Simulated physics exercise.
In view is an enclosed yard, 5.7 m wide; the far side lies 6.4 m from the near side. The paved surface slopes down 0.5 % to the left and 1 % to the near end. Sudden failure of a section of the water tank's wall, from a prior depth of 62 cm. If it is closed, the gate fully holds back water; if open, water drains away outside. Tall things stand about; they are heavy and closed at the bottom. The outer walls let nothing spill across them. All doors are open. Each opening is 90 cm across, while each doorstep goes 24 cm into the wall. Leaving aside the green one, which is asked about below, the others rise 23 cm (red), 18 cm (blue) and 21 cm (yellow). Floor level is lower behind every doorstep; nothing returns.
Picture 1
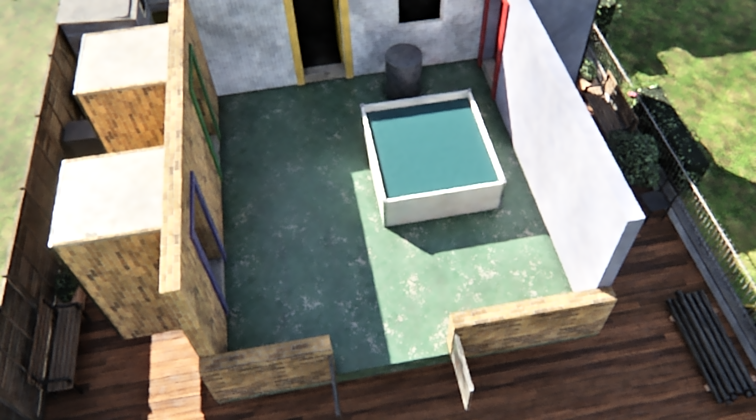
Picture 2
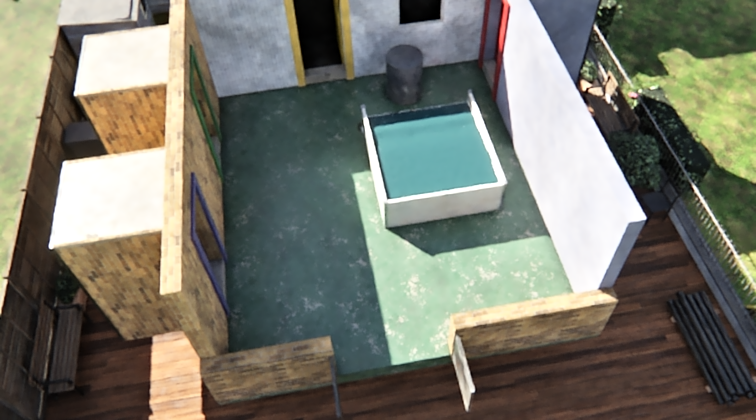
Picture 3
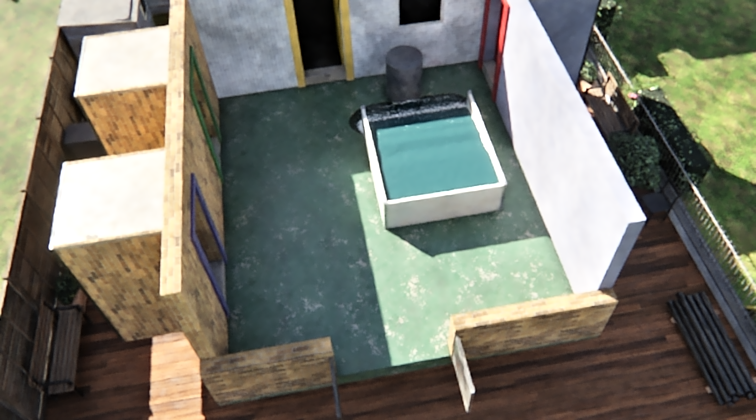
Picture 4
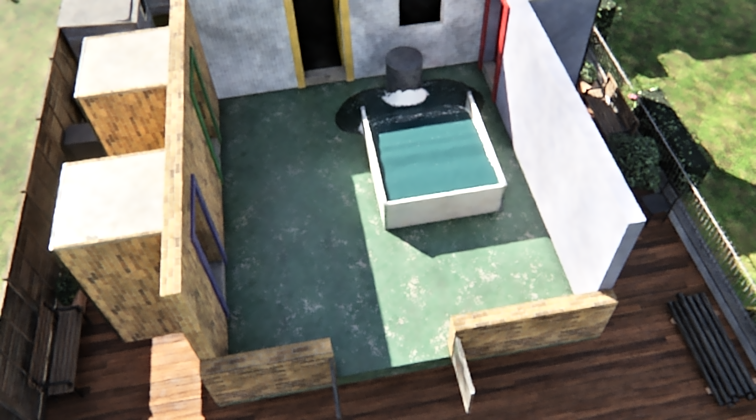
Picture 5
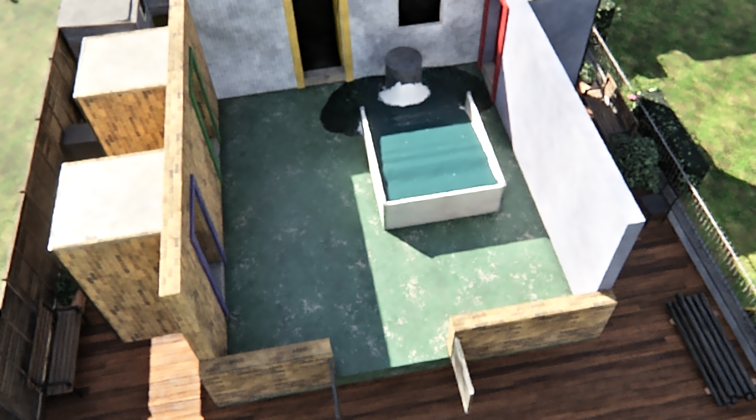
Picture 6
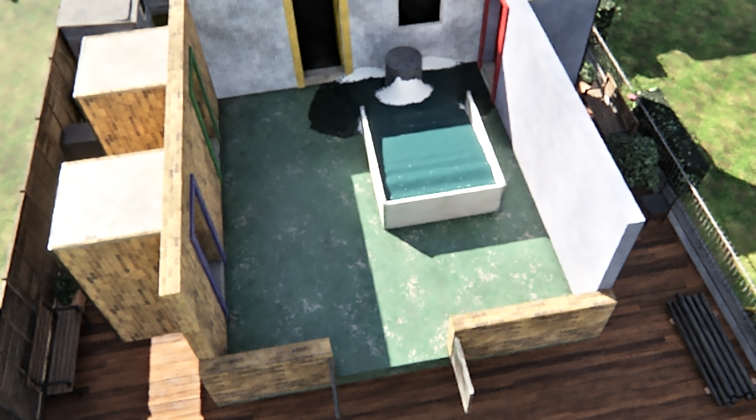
In this clip, a white-walled water tank stands full and still in an enclosed yard with a green floor, then its far side gives way and water pours out, foaming around a dark cylinder and spreading beside the tank.
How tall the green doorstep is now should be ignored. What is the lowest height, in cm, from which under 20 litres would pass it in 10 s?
13.5 cm.
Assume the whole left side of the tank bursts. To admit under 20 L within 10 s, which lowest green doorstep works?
Then something near 26 cm.
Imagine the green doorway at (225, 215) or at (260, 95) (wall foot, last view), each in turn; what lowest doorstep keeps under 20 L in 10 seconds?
Minimums: About 6.0 cm and 13.5 cm.
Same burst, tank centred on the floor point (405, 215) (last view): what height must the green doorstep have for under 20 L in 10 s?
A minimum of about 11.0 cm.
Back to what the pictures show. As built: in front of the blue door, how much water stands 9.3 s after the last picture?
About 7.5 centimetres deep.
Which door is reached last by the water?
The blue one.
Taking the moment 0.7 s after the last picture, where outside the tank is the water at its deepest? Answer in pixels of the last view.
Around (466, 65).
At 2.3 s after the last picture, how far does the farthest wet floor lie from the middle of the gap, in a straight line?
Close to 4.2 metres, I'd say.
Then, 0.7 s after the last picture water covers 20 % of the floor, deepest (52 cm) near (466, 65); it has not reached the green door.
Then, 2.3 s after the last picture water covers 40 % of the floor, deepest (34 cm) near (219, 107); 15 cm at the green door, 0 litres in over its 24 cm doorstep.
Then, 9.3 s after the last picture water covers 95 % of the floor, deepest (15 cm) near (229, 381); 8 cm at the green door, 0 litres in over its 24 cm doorstep.
At the green door as built, the water peaked near 19 cm, 3.5 s after the last picture.
With a doorstep of 11 cm, 42 litres would have come in within the 10 s; with 15 cm, 12 litres. So under 20 litres takes about 13.5 cm.
